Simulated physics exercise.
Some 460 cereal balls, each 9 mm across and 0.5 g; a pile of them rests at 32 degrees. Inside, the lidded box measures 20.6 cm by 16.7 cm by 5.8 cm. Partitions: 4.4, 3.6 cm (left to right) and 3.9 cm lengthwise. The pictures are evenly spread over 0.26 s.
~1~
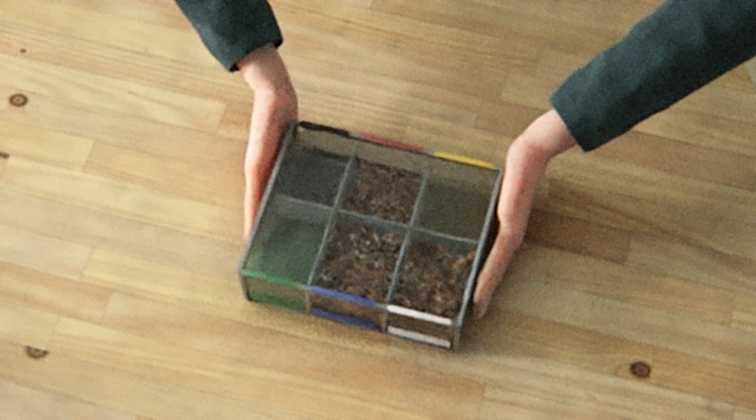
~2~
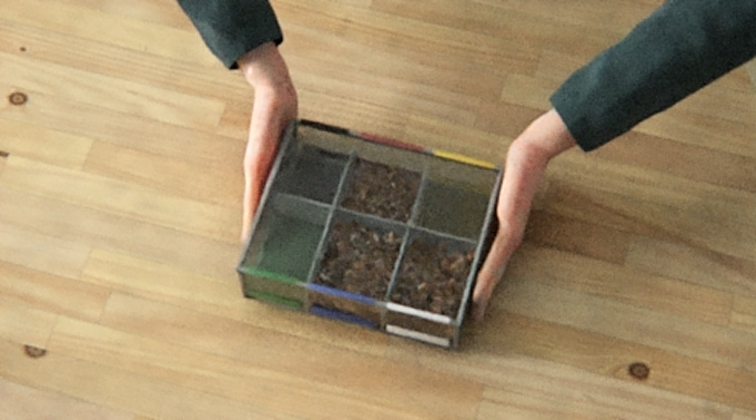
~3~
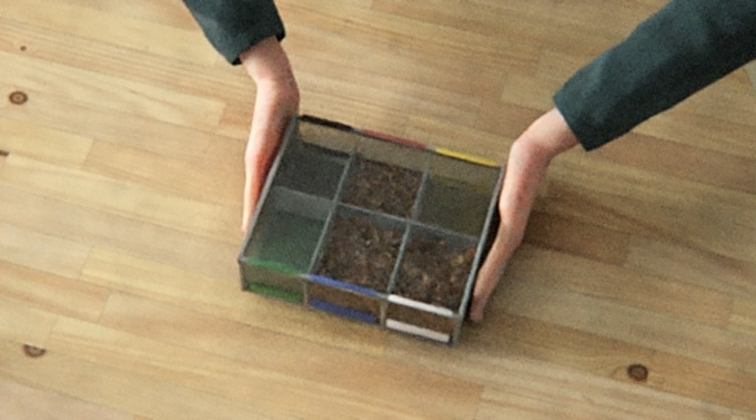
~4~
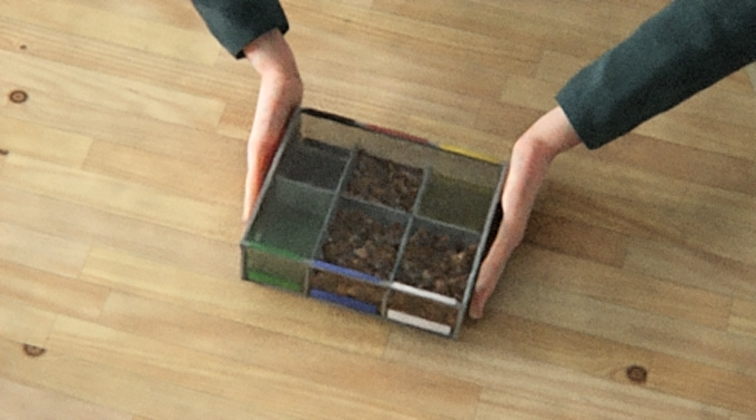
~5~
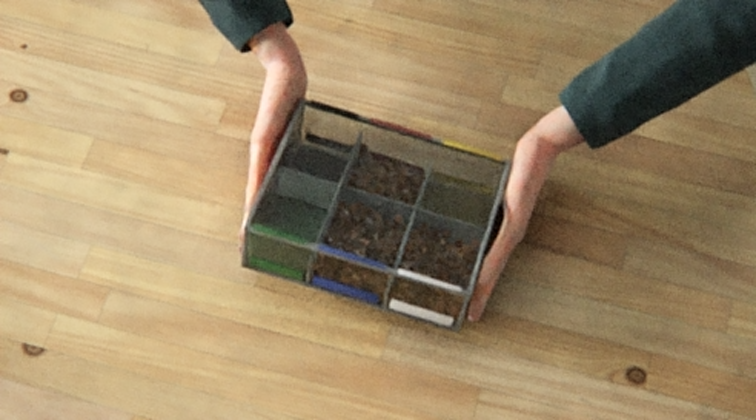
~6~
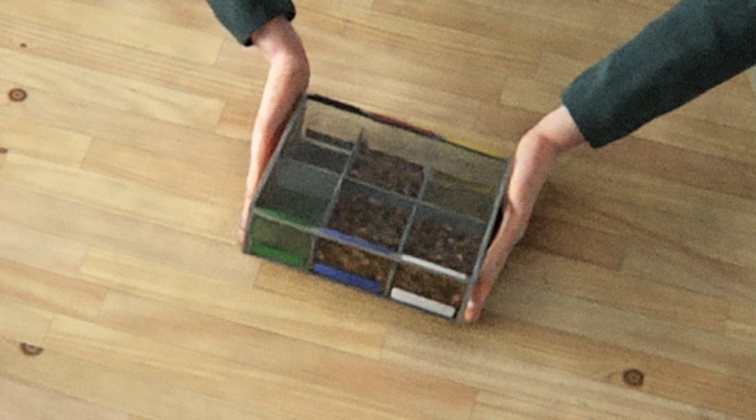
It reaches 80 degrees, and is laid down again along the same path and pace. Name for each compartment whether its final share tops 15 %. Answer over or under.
Red compartment: Over; blue compartment: Over; green compartment: Under; yellow compartment: Over; white compartment: Over; black compartment: Under.
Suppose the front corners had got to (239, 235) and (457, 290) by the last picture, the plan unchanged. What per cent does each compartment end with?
Red 30, blue 35, green 0, yellow 10, white 25, black 0.
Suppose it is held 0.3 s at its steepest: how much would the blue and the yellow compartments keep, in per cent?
In that case blue 25; yellow 20.
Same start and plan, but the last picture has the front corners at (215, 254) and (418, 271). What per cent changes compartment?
Then about 25 per cent.
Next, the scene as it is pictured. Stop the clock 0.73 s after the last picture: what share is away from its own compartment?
About 15 per cent.
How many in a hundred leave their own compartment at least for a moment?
Roughly 25 per cent.
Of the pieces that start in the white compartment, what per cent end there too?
Roughly 80 per cent.
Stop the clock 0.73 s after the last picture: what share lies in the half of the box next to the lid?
Roughly 30 per cent.
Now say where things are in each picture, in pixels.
Box tilt 0 degrees, front corners at (242, 271) and (457, 324); red 25 %, blue 40 %, white 35 %, in the first frame.
Box tilt 1 degrees, front corners at (241, 268) and (457, 322), in the second frame.
Box tilt 5 degrees, front corners at (242, 258) and (458, 315), lowest corner right back, in the third frame.
Box tilt 10 degrees, front corners at (245, 243) and (462, 304), lowest corner right back, in the fourth frame.
Box tilt 15 degrees, front corners at (249, 226) and (467, 292), lowest corner right back, in the fifth frame.
Box tilt 20 degrees, front corners at (253, 208) and (472, 280), lowest corner right back; red 25 %, blue 40 %, white 35 %, in the sixth frame.
Then, 0.73 s after the last picture, tilt 79 degrees; red 25 %, blue 35 %, yellow 10 %, white 30 %.
Then, 1.22 s after the last picture, tilt 33 degrees; red 25 %, blue 25 %, yellow 20 %, white 25 %.
Then, 1.77 s after the last picture, tilt 0 degrees; red 25 %, blue 25 %, yellow 20 %, white 25 %.
In the end, red 25 %, blue 25 %, green 0 %, yellow 20 %, white 25 %, black 0 %.
